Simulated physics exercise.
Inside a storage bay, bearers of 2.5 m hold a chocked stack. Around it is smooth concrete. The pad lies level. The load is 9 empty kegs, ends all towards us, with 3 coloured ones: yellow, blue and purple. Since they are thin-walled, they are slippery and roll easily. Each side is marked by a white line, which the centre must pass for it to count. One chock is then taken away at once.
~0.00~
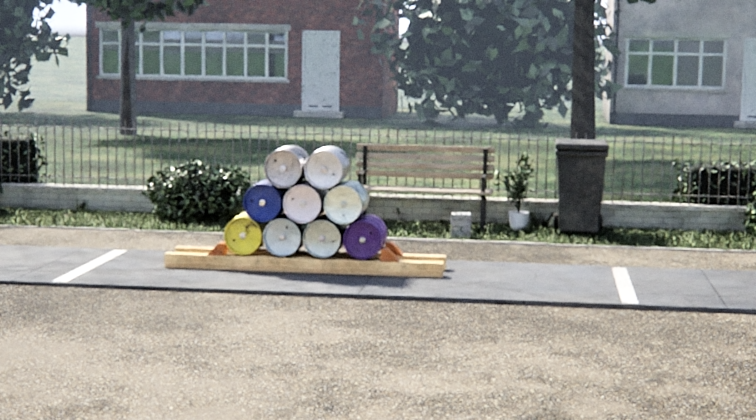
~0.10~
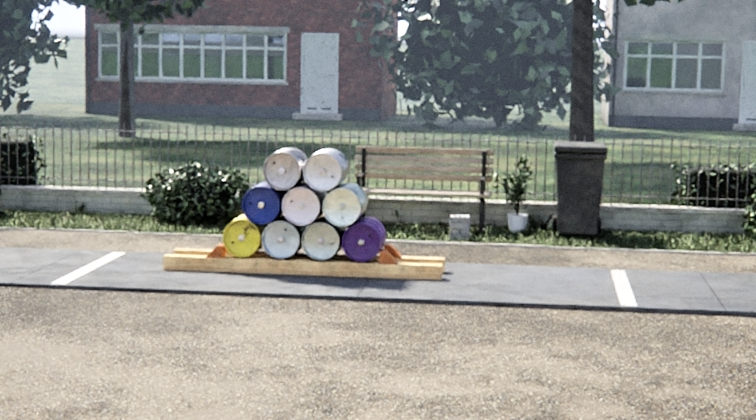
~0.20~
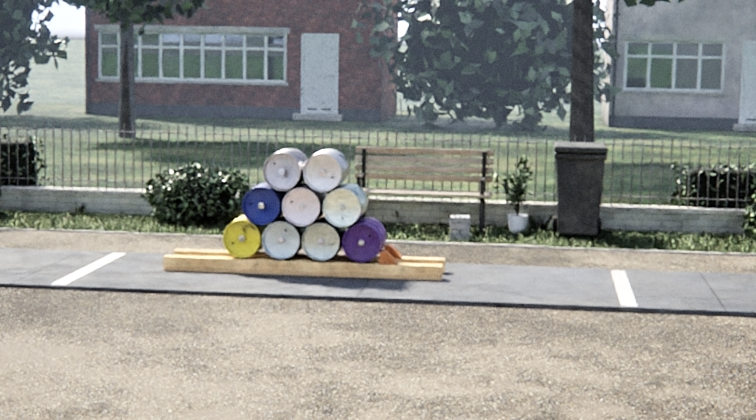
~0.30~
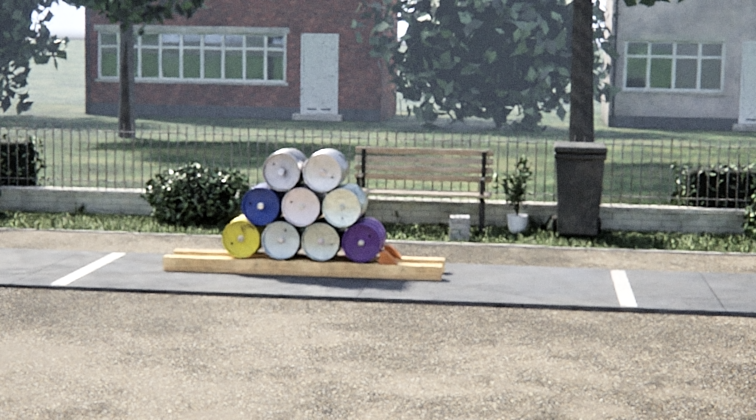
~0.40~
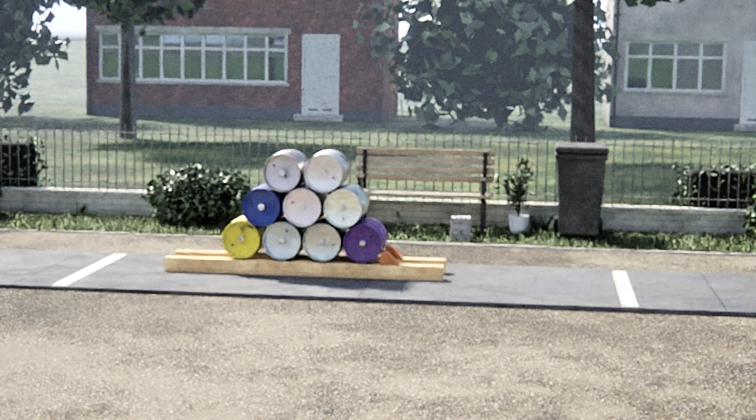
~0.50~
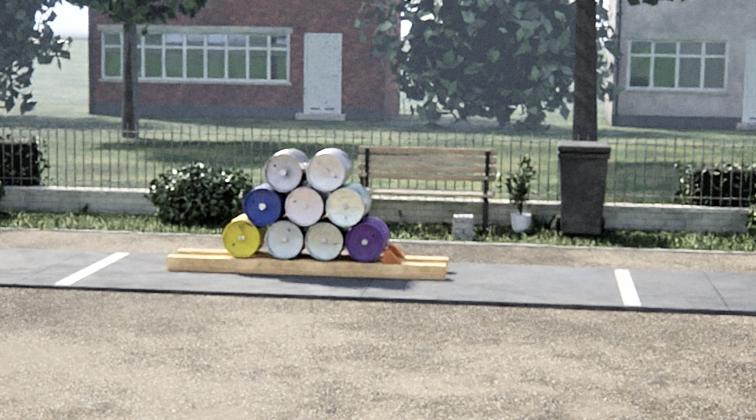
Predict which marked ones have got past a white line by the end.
Prediction: Yellow does, blue does, purple does not.
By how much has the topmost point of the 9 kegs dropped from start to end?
It sits roughly 30 cm lower at the end.
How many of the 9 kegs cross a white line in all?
I count 5 altogether.
Then, 1.6 s in, yellow is on the bearers, 5 cm from the bearers' left end, rolling left; blue is on the bearers, 70 cm from the bearers' left end, rolling left; purple is on the bearers, 70 cm from the bearers' right end; 0 over a line so far.
Then, 3.1 s in, yellow is past the left line; blue is on the bearers, 20 cm from the bearers' left end, rolling left; still the same for purple; 1 over a line so far.
Then, 4.9 s in, yellow is past the left line; blue is past the left line; still the same for purple; 3 over a line so far.
In the end (10.4 s), yellow is past the left line; blue is past the left line; purple is on the bearers, 70 cm from the bearers' right end; 5 over a line so far.
